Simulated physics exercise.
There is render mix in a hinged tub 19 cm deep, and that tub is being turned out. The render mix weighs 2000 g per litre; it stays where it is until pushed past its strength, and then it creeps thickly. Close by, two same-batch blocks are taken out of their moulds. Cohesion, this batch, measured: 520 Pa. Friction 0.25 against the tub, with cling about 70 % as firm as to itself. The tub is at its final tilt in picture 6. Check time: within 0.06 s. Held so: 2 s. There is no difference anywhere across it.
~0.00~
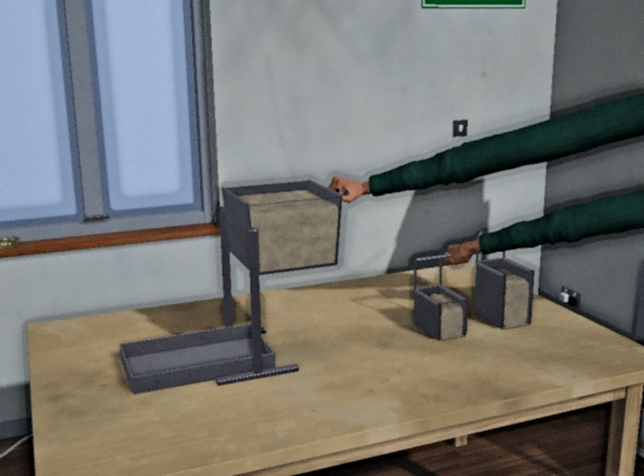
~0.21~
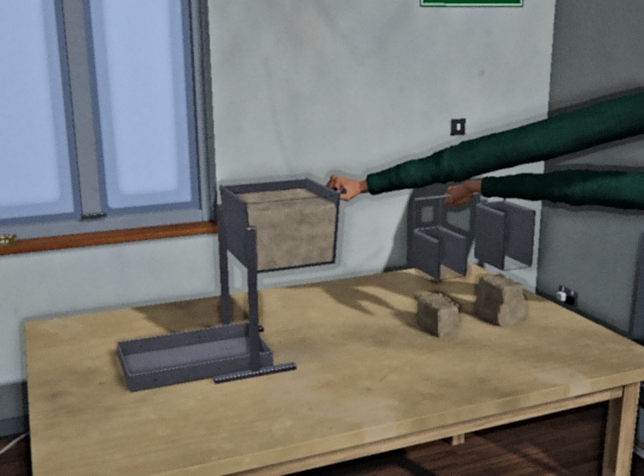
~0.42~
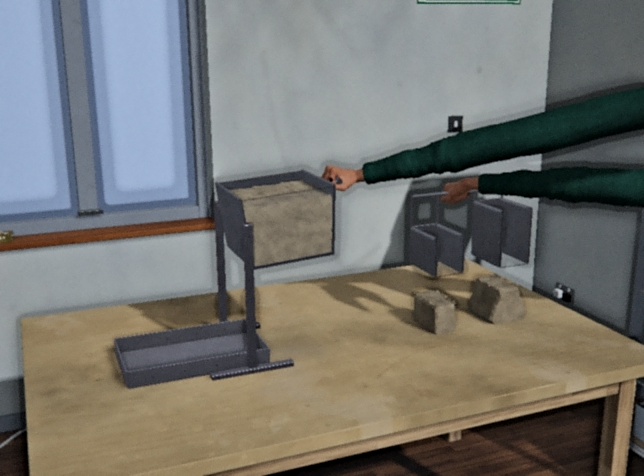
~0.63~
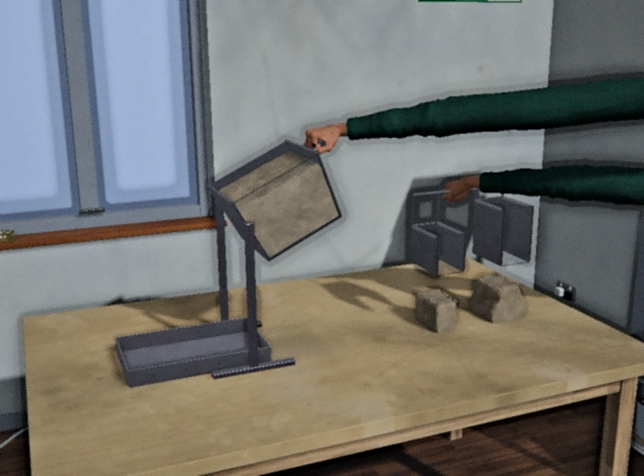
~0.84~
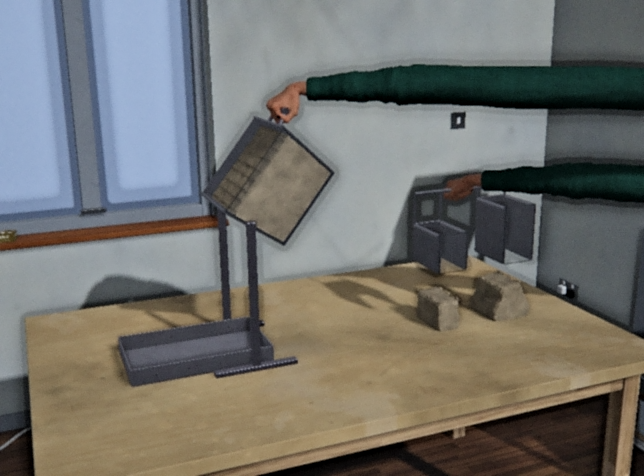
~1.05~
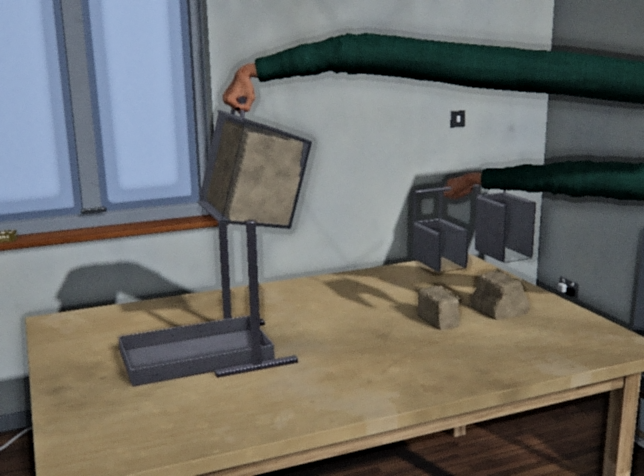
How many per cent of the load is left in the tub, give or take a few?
I would say close to 67 percent.
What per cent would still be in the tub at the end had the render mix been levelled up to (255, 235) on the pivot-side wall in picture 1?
In that case, around 100 percent.
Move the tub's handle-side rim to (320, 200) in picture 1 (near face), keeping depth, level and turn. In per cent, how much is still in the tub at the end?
Near 85 per cent.
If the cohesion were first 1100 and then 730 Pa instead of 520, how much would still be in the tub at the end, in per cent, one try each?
First 100 %, second 70 %.
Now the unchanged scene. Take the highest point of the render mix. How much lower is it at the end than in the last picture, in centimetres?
About 10 cm.
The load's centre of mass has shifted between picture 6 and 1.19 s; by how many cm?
It has moved close to 3 cm.
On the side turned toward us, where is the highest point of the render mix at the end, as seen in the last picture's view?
The highest point sits at around (261, 169).
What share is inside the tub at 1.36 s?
Around 75 percent stays in the tub.
After 1.19 s, the tub is at 74 degrees and holds 97 %.
After 1.36 s, the tub is at 74 degrees and holds 77 %.
After 1.53 s, the tub is at 74 degrees and holds 68 %.
After 1.70 s, the tub is at 74 degrees and holds 67 %.
After 3.05 s, the tub is at 74 degrees and holds 67 %.
